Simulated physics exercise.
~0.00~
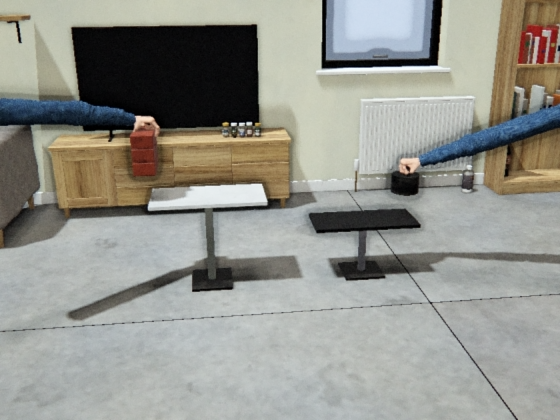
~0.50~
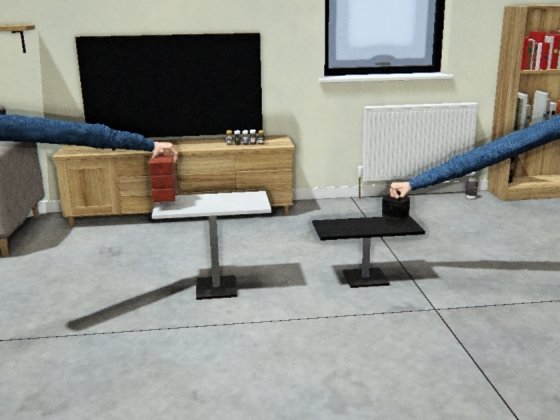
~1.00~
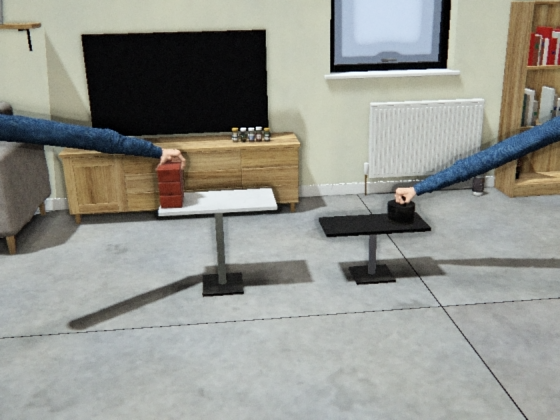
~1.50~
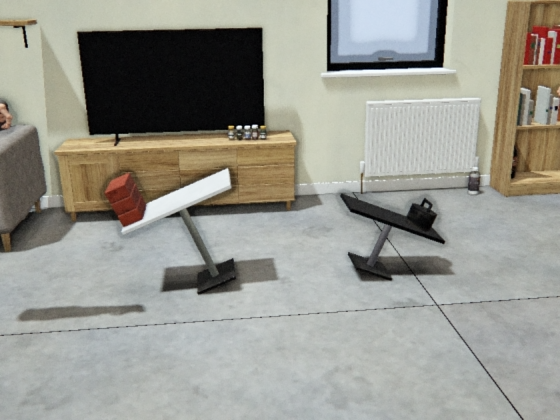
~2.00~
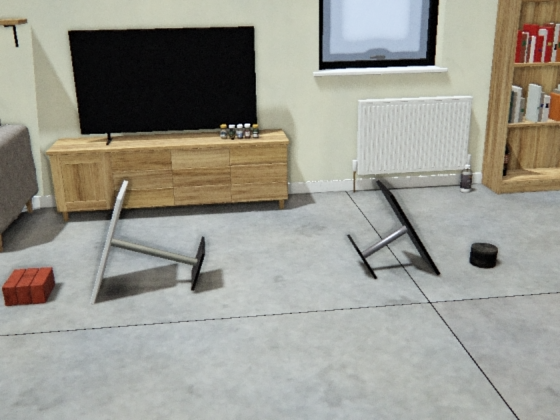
The video shows two hands setting a stack of red bricks on the left edge of a white side table and a black object on the right edge of a black one, then letting go; both tables tip outward and topple, spilling their loads onto the floor.
